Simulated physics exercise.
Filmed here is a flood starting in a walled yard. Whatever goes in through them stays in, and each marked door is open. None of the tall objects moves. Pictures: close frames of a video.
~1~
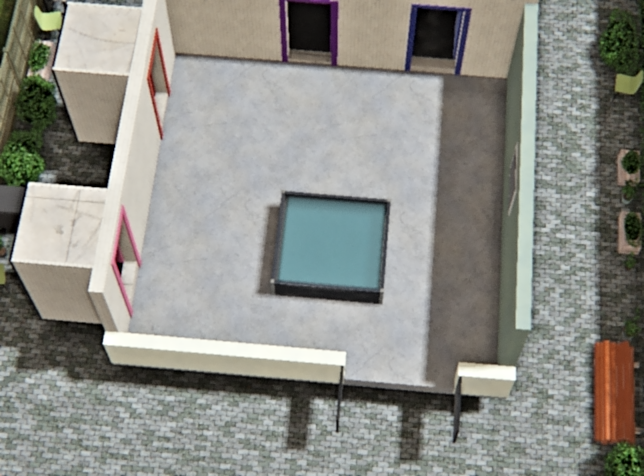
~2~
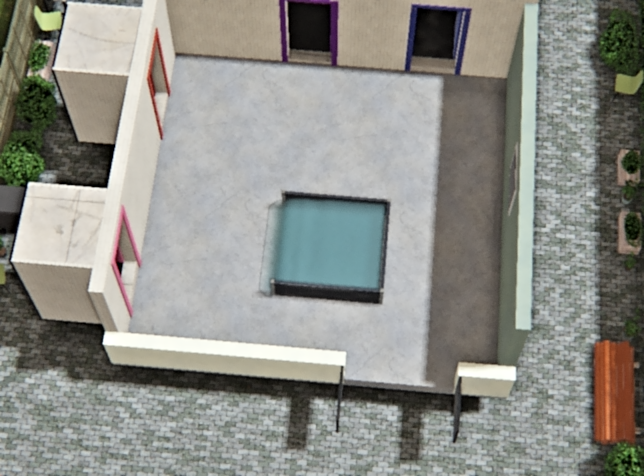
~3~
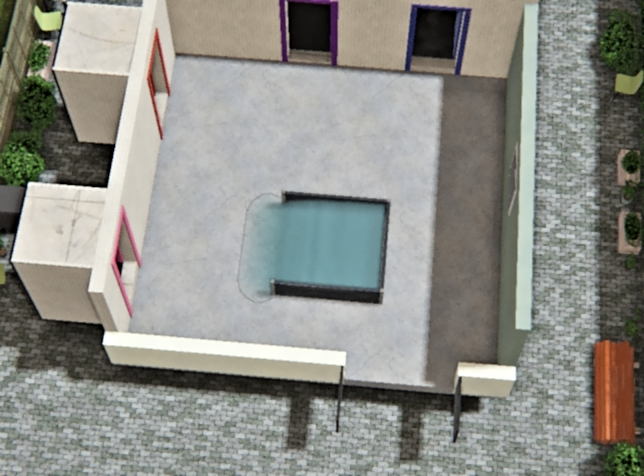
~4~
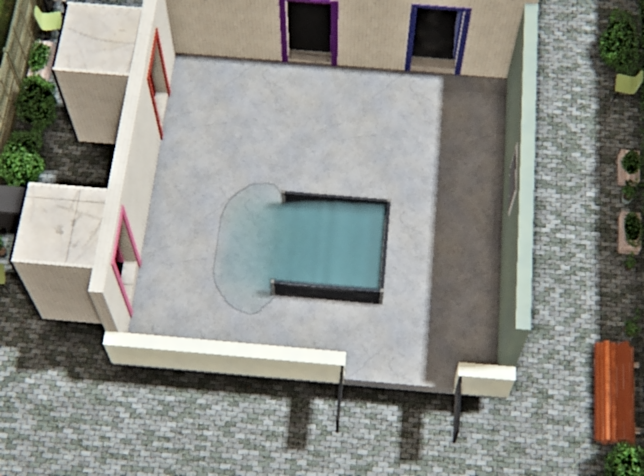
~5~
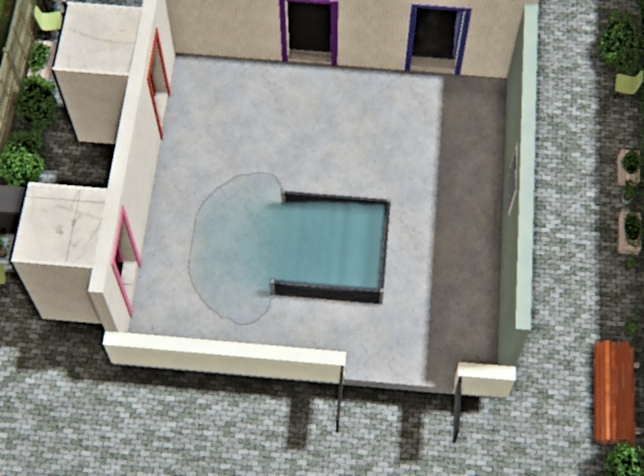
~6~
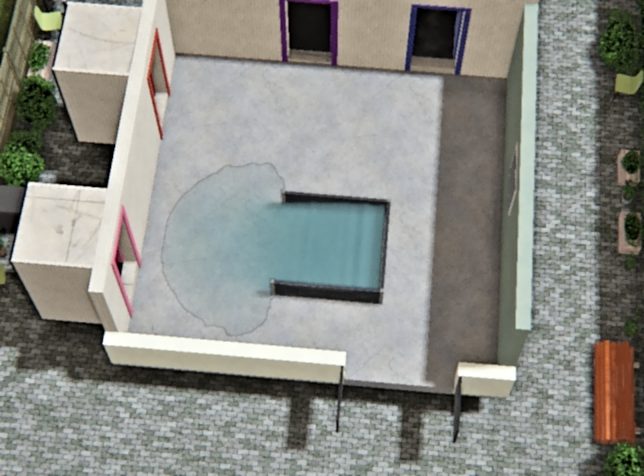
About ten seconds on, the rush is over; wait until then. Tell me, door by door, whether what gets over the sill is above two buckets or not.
Result: The purple door doesn't get too much water coming through. The red door doesn't get too much water coming through. The blue door doesn't get too much water coming through. The pink door doesn't get too much water coming through.
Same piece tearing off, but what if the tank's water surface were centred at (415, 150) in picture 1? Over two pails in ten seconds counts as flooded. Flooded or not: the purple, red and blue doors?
As I see it, the purple door remains below, the red door runs past the limit and the blue door remains below.
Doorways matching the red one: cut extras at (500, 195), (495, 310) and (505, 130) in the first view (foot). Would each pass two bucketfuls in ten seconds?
In order: Falls short, falls short, falls short.
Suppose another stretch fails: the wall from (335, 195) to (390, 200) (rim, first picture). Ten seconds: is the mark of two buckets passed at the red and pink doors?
Well, the red one is safe, while the pink one is safe.
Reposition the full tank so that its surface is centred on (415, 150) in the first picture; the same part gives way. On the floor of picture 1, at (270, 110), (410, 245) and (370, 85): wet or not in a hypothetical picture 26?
Going through them in turn: Waterlogged, still bare and still bare.
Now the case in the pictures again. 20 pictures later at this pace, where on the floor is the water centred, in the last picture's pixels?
Near (218, 231).
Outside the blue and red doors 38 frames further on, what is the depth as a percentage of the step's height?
Approx. 10 % followed by 40 %.
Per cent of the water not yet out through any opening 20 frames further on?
100 percent or thereabouts.
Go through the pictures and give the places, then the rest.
The first picture shows still water in the water tank at (332, 242).
In the second picture, the front is at (278, 204), out from the gap at (280, 246).
In the third picture, water pours out at (280, 246) and has run to (267, 198).
In the fourth picture, the front is at (249, 191), out from the gap at (280, 246).
In the fifth picture, the front is at (210, 201), out from the gap at (280, 246).
In the sixth picture, the front is at (178, 210), out from the gap at (280, 247).
A moment on, water covers 25 % of the floor; the purple door not reached, the red door not reached, the blue door not reached, the pink door wet at the sill, nothing in.
Next, water covers 25 % of the floor; the purple door not reached, the red door wet at the sill, nothing in, the blue door not reached, the pink door wet at the sill, nothing in.
Then, water covers 35 % of the floor; the purple door not reached, the red door wet at the sill, nothing in, the blue door not reached, the pink door wet at the sill, nothing in.
Later, water covers 65 % of the floor; the purple door wet at the sill, nothing in, the red door wet at the sill, nothing in, the blue door wet at the sill, nothing in, the pink door wet at the sill, nothing in.
In the end, water covers 95 % of the floor; the purple door wet at the sill, nothing in, the red door wet at the sill, nothing in, the blue door wet at the sill, nothing in, the pink door wet at the sill, nothing in.
